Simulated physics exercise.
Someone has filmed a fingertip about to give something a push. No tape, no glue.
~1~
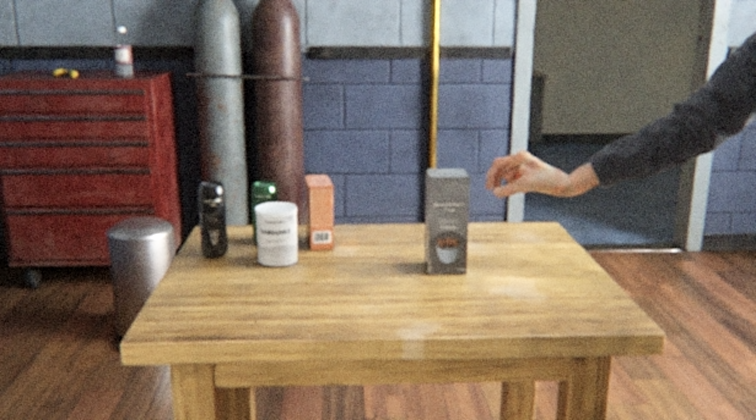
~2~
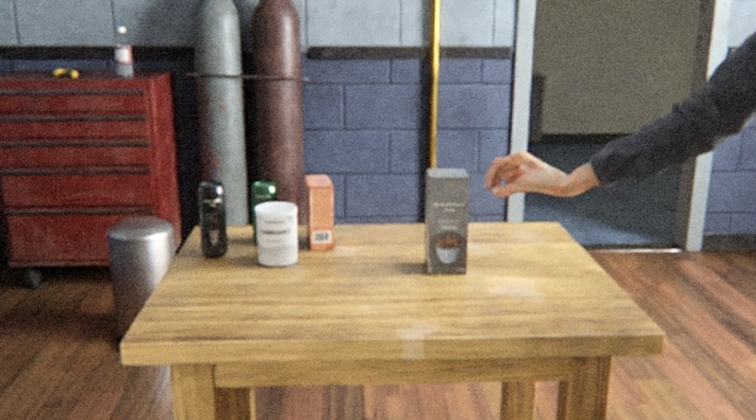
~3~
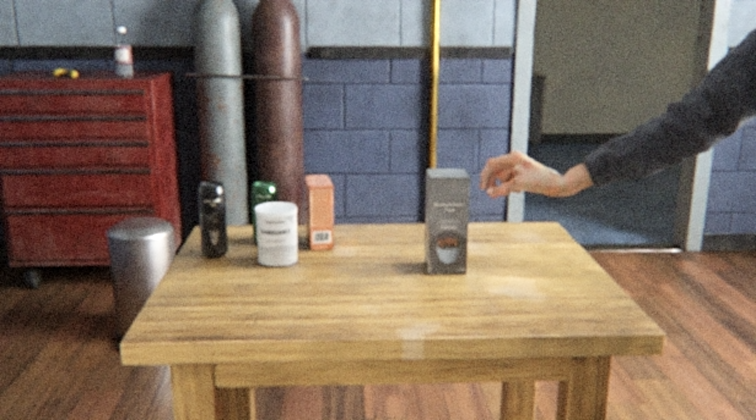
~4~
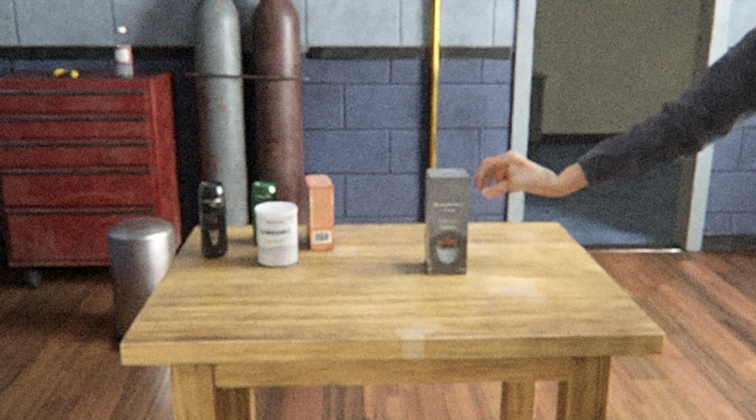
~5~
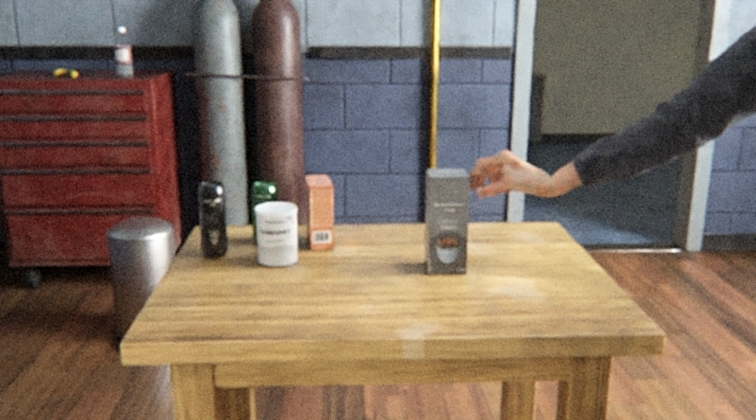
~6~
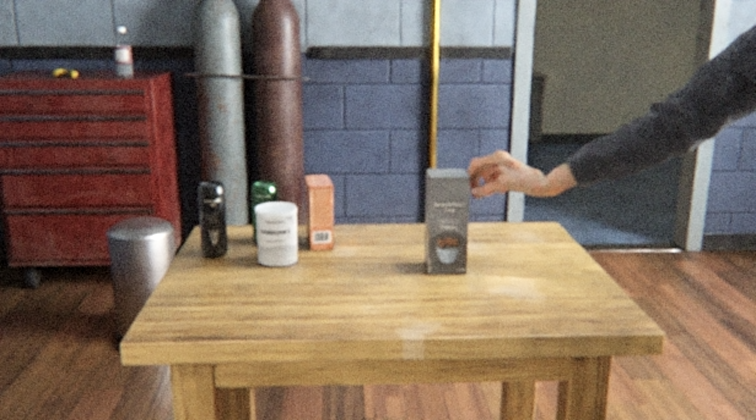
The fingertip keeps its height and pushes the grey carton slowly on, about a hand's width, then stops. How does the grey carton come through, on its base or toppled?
The grey carton topples.
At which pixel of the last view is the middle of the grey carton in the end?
Around (368, 251).
Then, 0.70 s later than the last frame, grey carton tilted by 25° near (423, 218).
Then, 1.00 s later than the last frame, grey carton on its side near (383, 239).
When it is over, lying over on the table, grey carton. End places, in pixels of the last picture, grey carton near (368, 251).
